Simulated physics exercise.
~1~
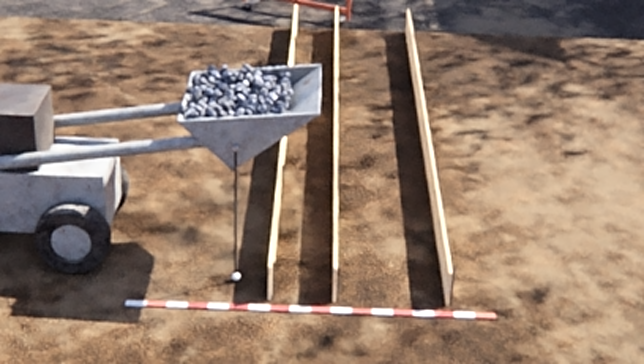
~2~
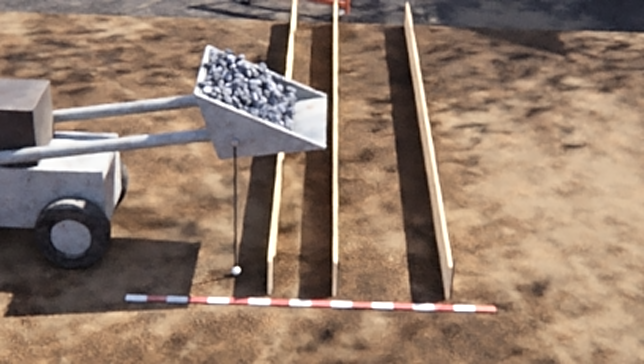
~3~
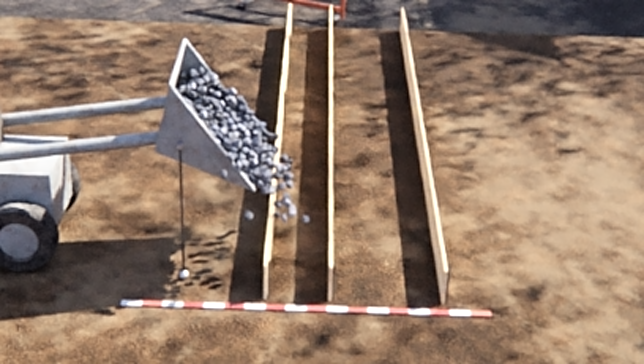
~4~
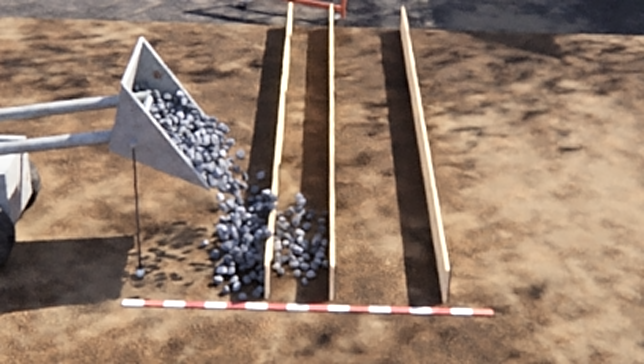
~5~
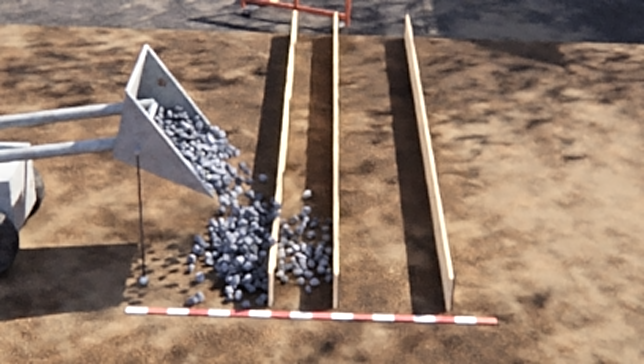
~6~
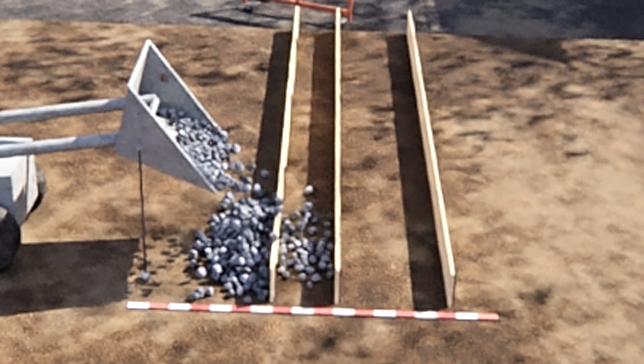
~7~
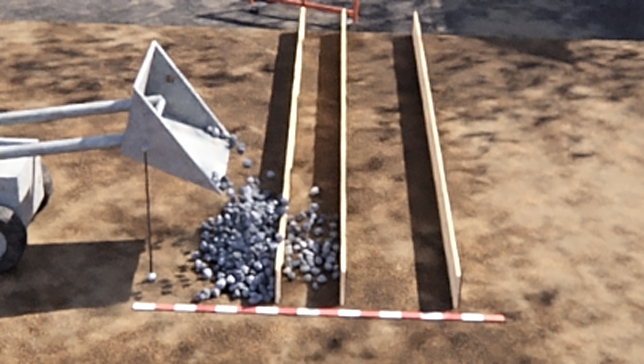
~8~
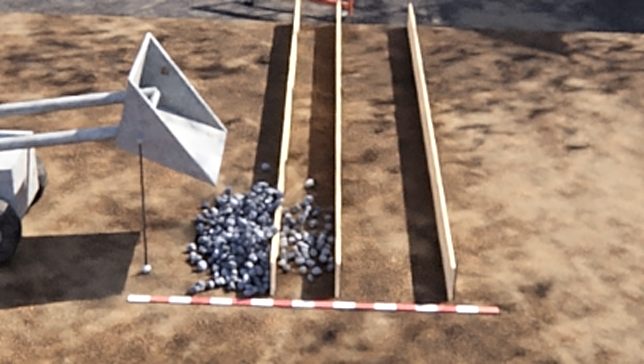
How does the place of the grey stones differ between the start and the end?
At the start the stones sit together in the raised bucket of the loader. At the end they lie on the ground at the lower part of the nearest board, mostly in a heap to its left with a smaller part in the near bay.
